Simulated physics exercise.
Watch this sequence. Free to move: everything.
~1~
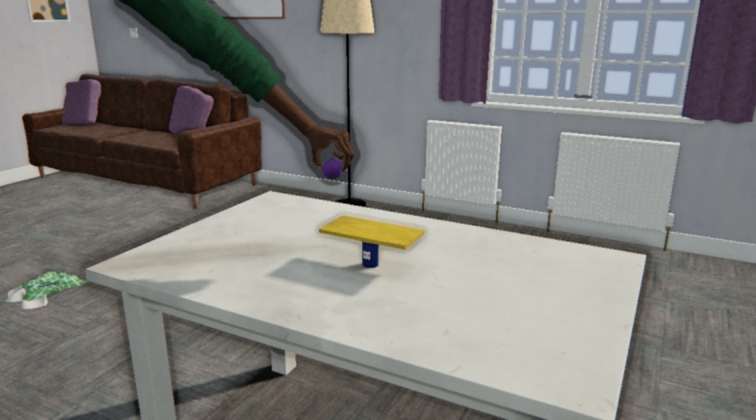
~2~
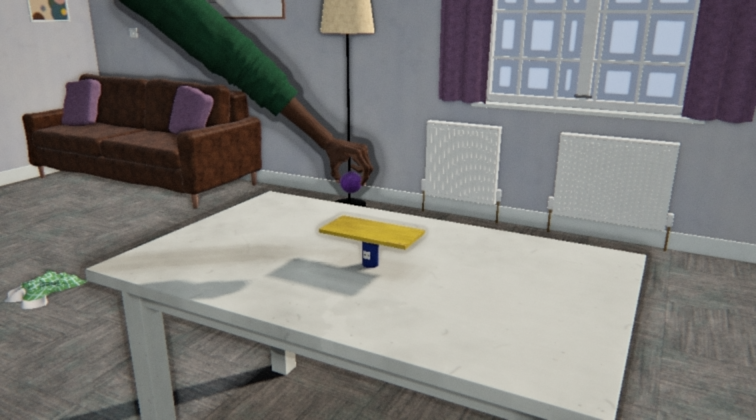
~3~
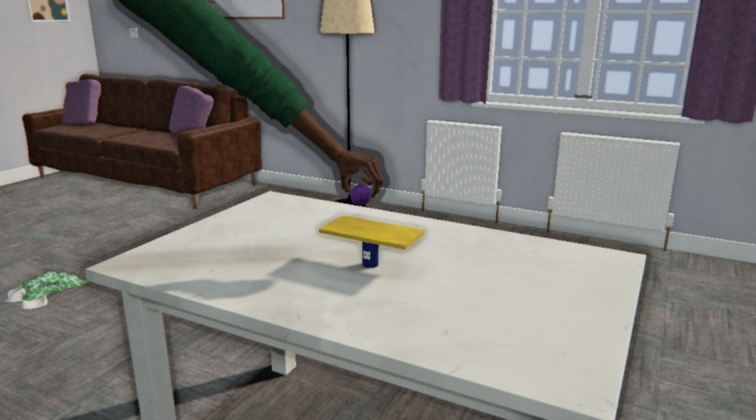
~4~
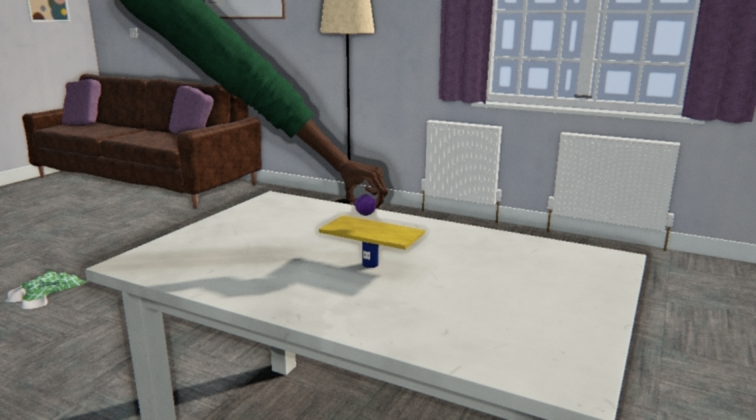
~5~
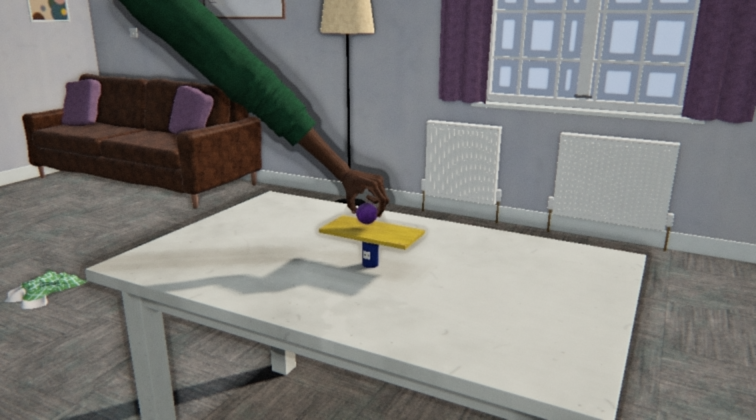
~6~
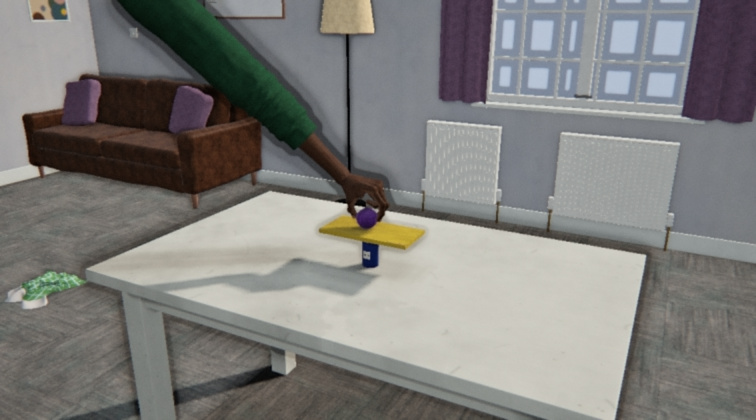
At the start, a hand in a green sleeve holds a small purple onion above and left of a yellow board balanced on a blue shaker on a white table. The arm moves the onion right and downward, then lowers it more slowly onto the board, fingers still gripping it.
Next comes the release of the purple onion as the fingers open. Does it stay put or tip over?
It stays put.
Then, 0.20 s after the last picture, nothing has stirred.
Then, 0.30 s after the last picture, purple onion resting near (367, 218).
At rest, all 3 in place. Seen from the same camera at the end, purple onion near (367, 218). The stack keeps its balance.
